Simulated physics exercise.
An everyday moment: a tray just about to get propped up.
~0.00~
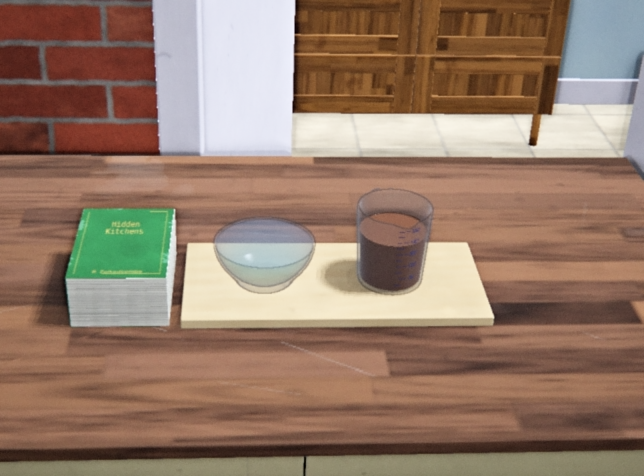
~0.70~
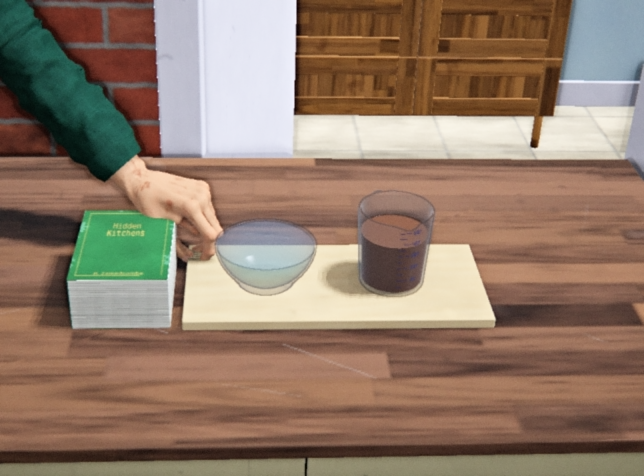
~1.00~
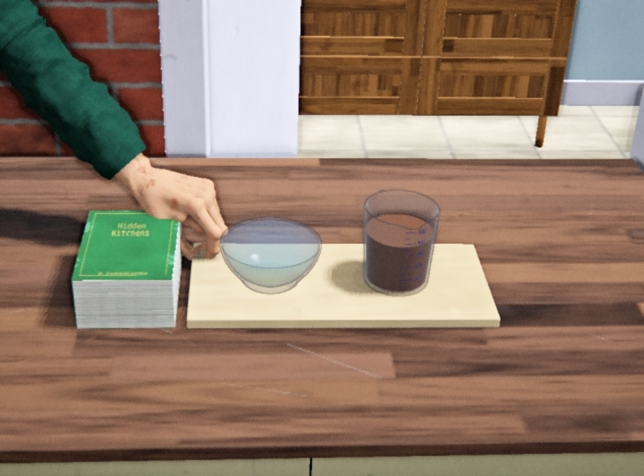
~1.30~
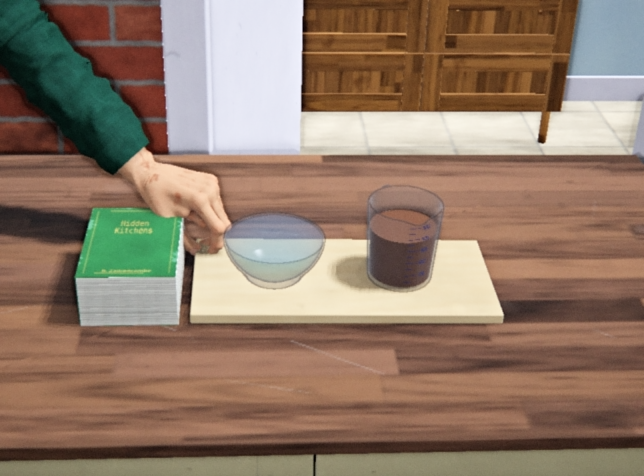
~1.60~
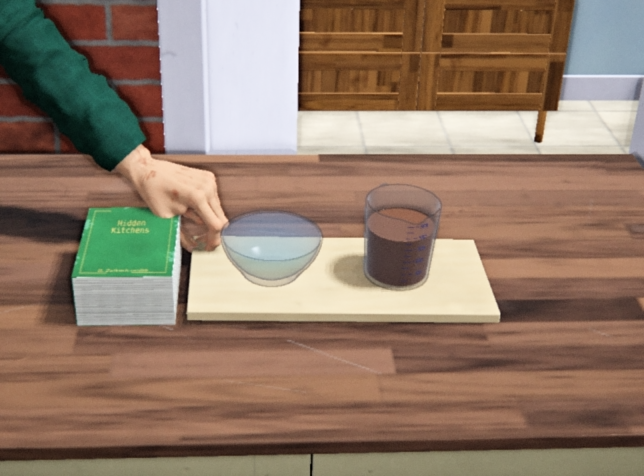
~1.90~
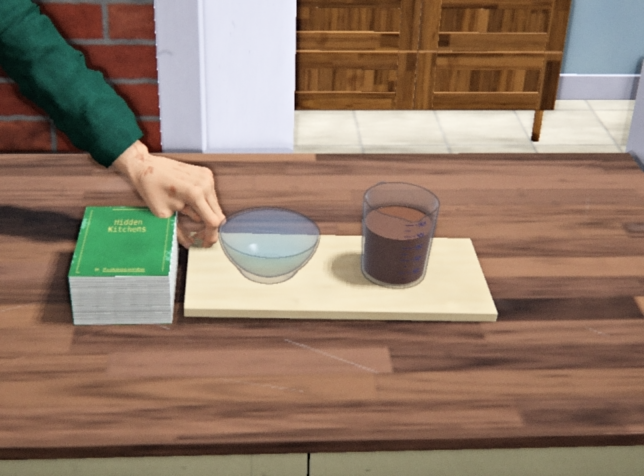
A hand reaches in and holds the left end of a board carrying two containers.
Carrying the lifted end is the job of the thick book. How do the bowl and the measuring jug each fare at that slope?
Bowl: Slops over; measuring jug: Stays dry outside.
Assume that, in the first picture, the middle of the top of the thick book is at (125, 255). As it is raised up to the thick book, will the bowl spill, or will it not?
Result: Splashes out.
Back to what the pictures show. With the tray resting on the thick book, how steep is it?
About 12°.
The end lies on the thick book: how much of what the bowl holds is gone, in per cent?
Share gone: Near 26 per cent.
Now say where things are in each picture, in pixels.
In the first frame, the tray lies flat; bowl (264, 258) nearly full; measuring jug (393, 240) about two thirds full; thick book (118, 303).
In the second frame, a hand takes the end of the tray; bowl nearly full, surface at (266, 245); measuring jug about two thirds full, surface at (395, 231).
In the third frame, slope near 0°; bowl (270, 258) nearly full; measuring jug (399, 241) about two thirds full.
In the fourth frame, the tray slopes by about 1°; bowl nearly full, surface at (274, 239); measuring jug about two thirds full, surface at (404, 226); thick book (127, 302).
In the fifth frame, the end is rising; bowl (271, 251) nearly full; measuring jug (400, 236) about two thirds full.
In the sixth frame, the end has come up a little; bowl nearly full, surface at (270, 234); measuring jug about two thirds full, surface at (399, 223); thick book (121, 301).
By 2.6 s, the tray slopes by about 7°; bowl, it has slopped over; measuring jug, its rim is dry.
By 3.4 s, the tray slopes by about 13°; bowl, it has slopped over; measuring jug, its rim is dry.
By 4.6 s, the tray slopes by about 12°, resting on the thick book; bowl, it has slopped over; measuring jug, its rim is dry.
